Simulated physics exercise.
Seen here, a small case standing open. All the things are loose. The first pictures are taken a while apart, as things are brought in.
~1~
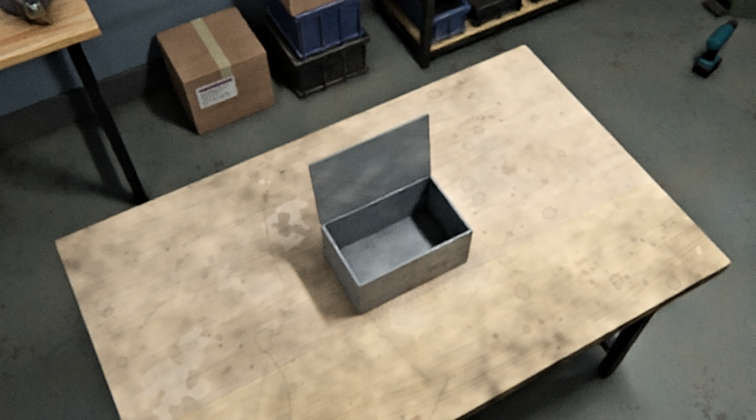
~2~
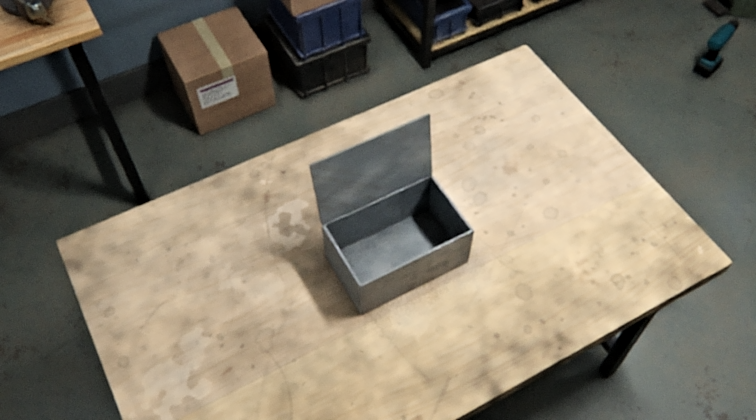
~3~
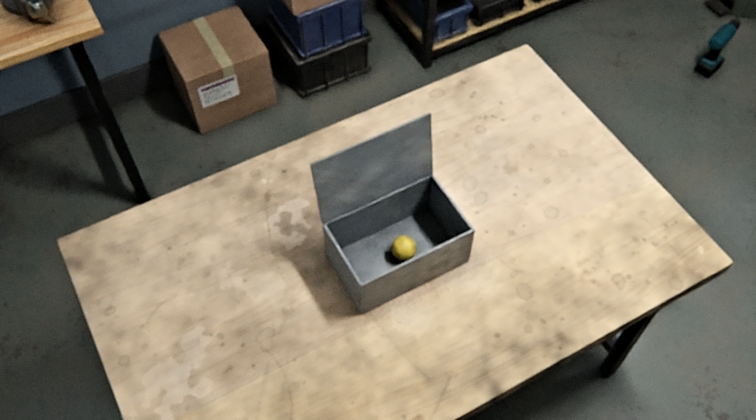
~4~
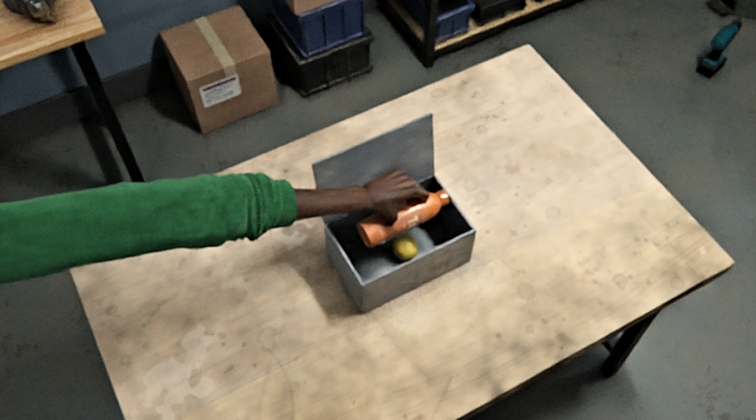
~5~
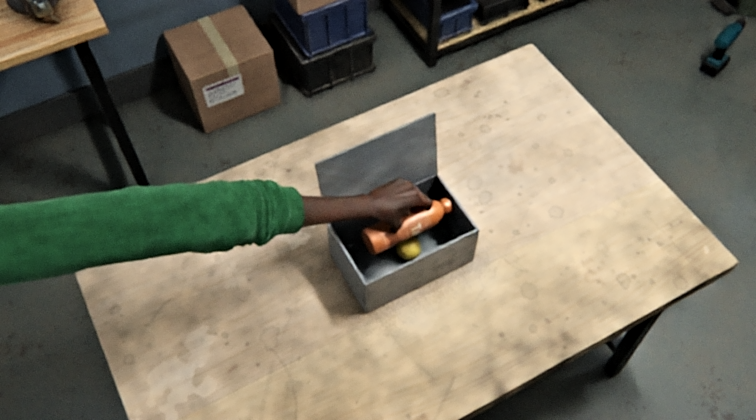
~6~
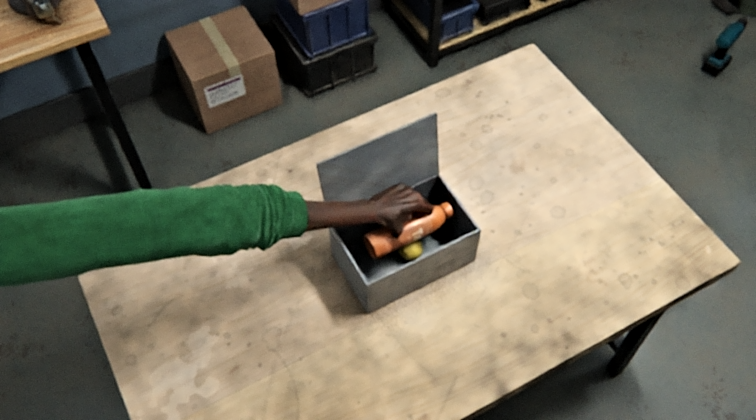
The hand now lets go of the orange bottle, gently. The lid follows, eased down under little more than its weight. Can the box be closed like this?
In the end the lid shuts flat.
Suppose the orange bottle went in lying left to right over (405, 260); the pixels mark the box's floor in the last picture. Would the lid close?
Then it sits on the rim.
Then, 0.50 s later than the last frame, orange bottle moved about its own width near (399, 230); yellow lemon moved a little.
Then, 1.40 s later than the last frame, lid 75° above the rim; orange bottle moved about its own width near (399, 230); yellow lemon moved about its own width.
Then, 1.70 s later than the last frame, lid 45° above the rim; orange bottle moved about its own width near (399, 230); yellow lemon moved about its own width.
Then, 1.90 s later than the last frame, lid 16° above the rim; orange bottle moved about its own width near (399, 230); yellow lemon moved about its own width.
When it is over, lid shut; moved from the start, yellow lemon and orange bottle. End places, in pixels of the last picture, orange bottle near (399, 230).
